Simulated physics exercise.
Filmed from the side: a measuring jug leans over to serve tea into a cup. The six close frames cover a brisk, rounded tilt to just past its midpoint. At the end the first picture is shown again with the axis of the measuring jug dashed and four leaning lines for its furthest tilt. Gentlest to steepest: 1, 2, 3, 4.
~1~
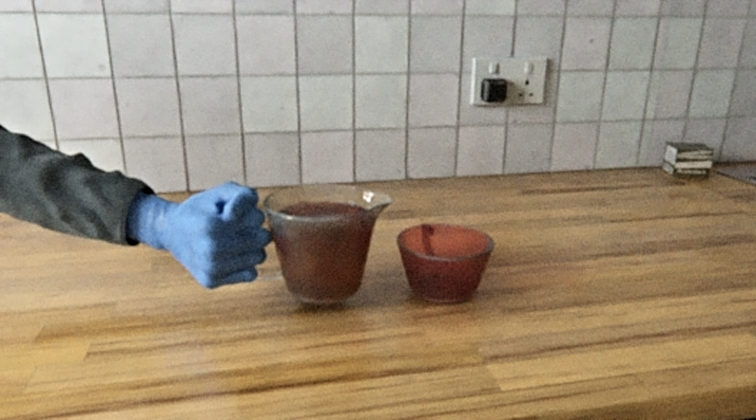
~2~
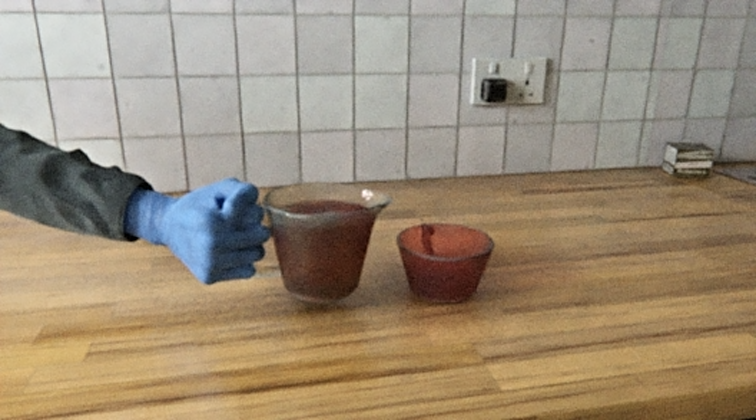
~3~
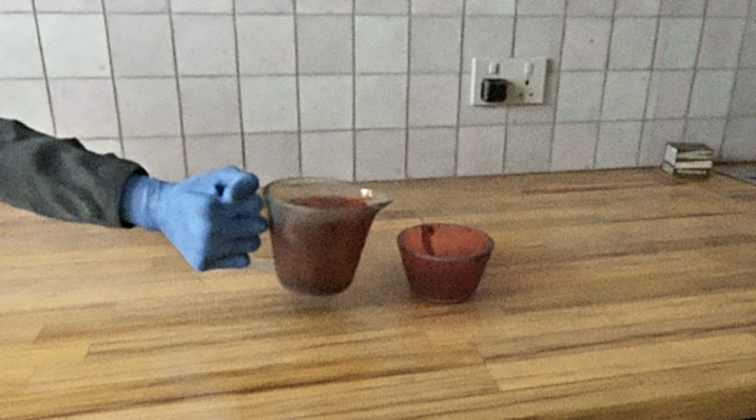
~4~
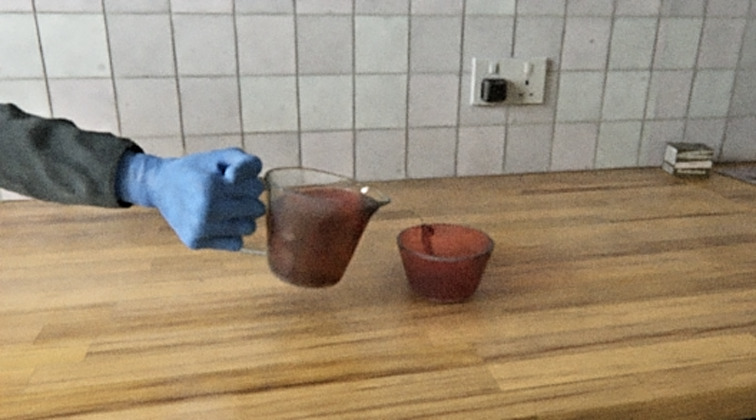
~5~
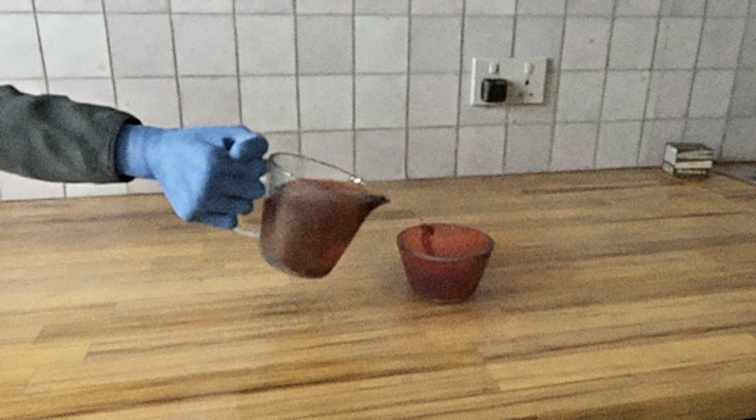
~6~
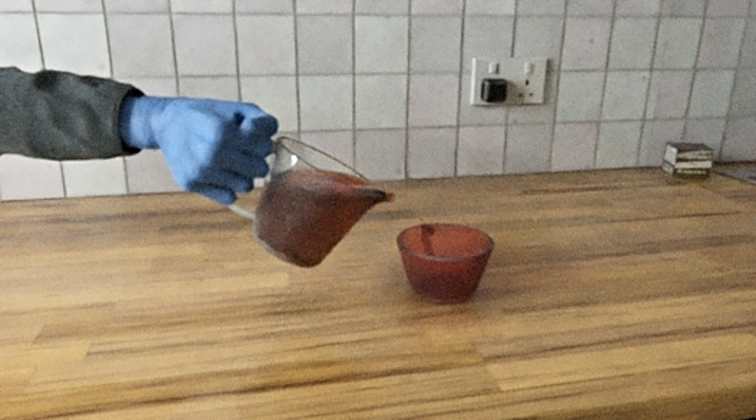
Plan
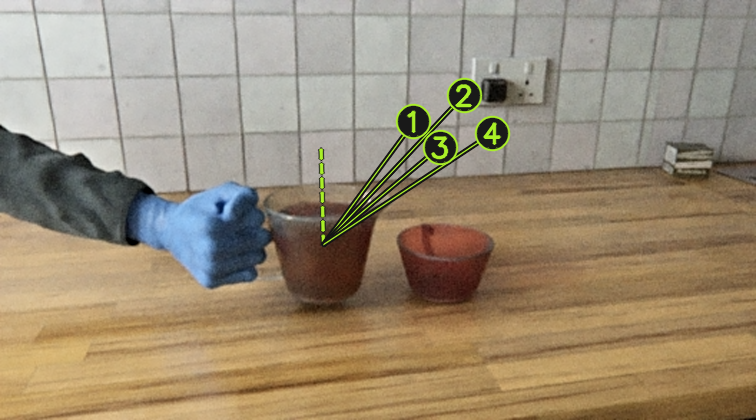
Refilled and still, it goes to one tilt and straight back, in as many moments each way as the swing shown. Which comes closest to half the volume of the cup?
Take 2.
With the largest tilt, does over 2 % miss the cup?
Yes.
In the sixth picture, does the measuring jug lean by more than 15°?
Yes.
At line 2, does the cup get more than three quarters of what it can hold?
No, it does not.
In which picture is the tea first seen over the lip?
In picture 6.
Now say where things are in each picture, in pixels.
Upright, lip at (391, 199); rim of the cup round (445, 239); nothing has left yet, in the first picture.
Upright, lip at (390, 199); nothing has left yet, in the second picture.
Tipped about 6°, lip at (390, 199); nothing has left yet, in the third picture.
Tipped about 13°, lip at (390, 199); nothing has left yet, in the fourth picture.
Tipped about 21°, lip at (389, 199); nothing has left yet, in the fifth picture.
Tipped about 30°, lip at (389, 198); tea is over the lip, down to (389, 198), in the sixth picture.
On the marked copy, 1 at (404, 135); 2 at (452, 107); 3 at (426, 157); 4 at (478, 142).
For line 1, the cup ends with about 34 % of what it can hold.
For line 2, the cup ends with about 50 % of what it can hold.
For line 3, the cup ends with about 63 % of what it can hold; 5 % of the tea is spilt.
For line 4, the cup ends with about 66 % of what it can hold; 16 % of the tea is spilt.
